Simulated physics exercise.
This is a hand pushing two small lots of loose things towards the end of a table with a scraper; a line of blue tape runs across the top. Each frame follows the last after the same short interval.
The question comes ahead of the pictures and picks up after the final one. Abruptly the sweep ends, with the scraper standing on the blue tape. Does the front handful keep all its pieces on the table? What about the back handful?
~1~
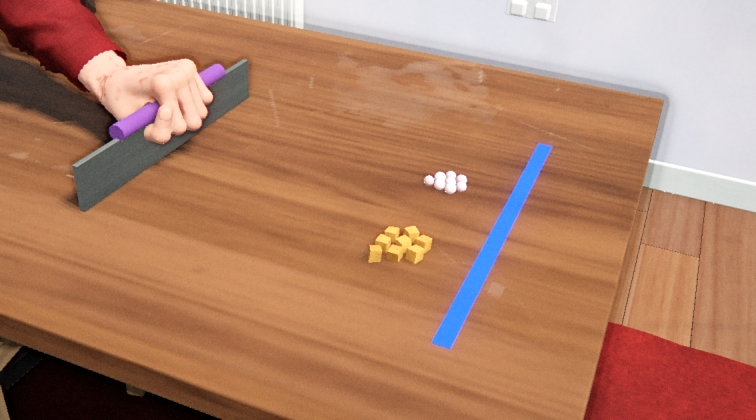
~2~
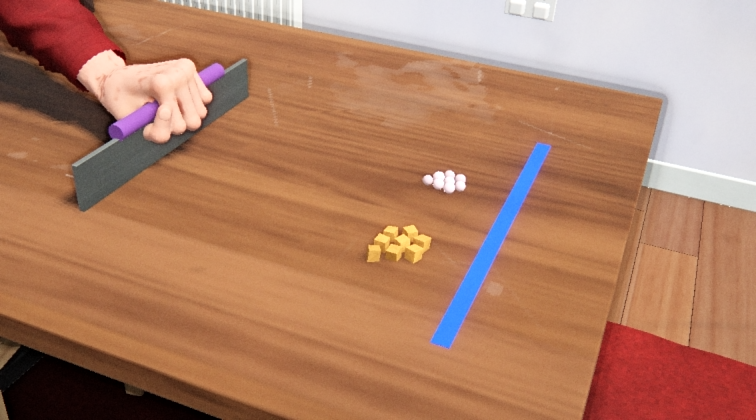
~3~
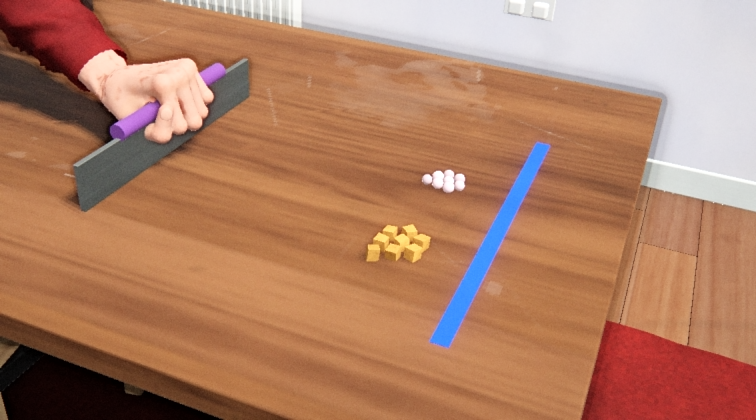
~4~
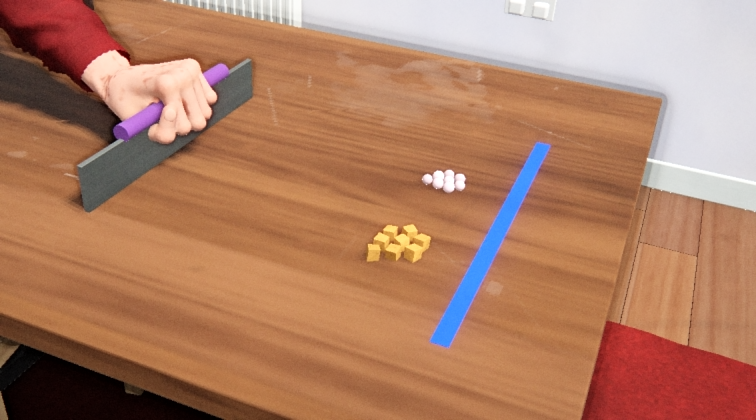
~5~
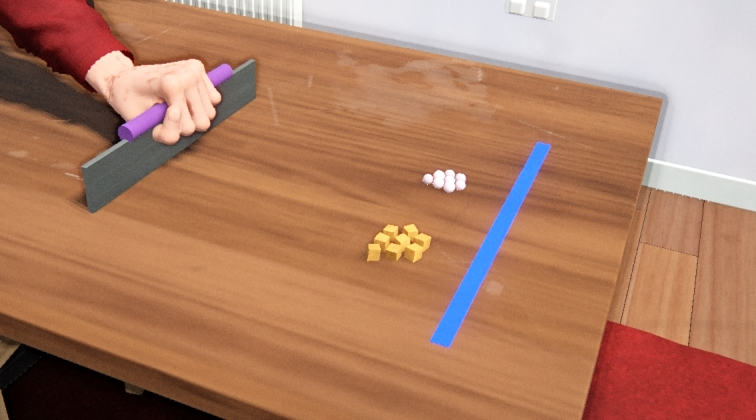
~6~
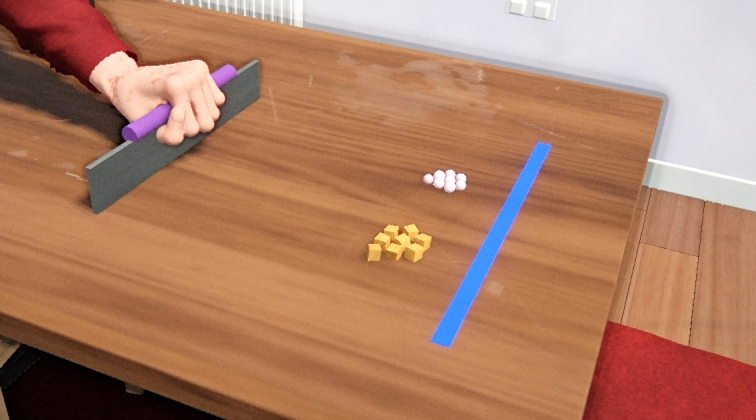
The front handful keeps them all; the back handful keeps them all.
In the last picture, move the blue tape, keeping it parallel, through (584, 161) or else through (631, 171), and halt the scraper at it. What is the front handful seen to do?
In the first try it keeps clear of the drop; in the second it tumbles over the end, in part at least.
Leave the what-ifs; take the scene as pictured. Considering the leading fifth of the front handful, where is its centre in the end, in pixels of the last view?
About (510, 271).
Then, 2.52 s on from there, scraper still moving, near (341, 144); front handful all on the table, its front near (422, 242); back handful all on the table, its front near (460, 185).
Then, 5.06 s on from there, scraper stopped at the blue tape; front handful all on the table, its front near (514, 280); back handful all on the table, its front near (538, 215).
Then, 5.34 s on from there, scraper stopped at the blue tape; front handful all on the table, its front near (514, 280); back handful all on the table, its front near (547, 218).
In the end, scraper stopped at the blue tape; front handful all on the table, its front near (514, 280); back handful all on the table, its front near (547, 218).
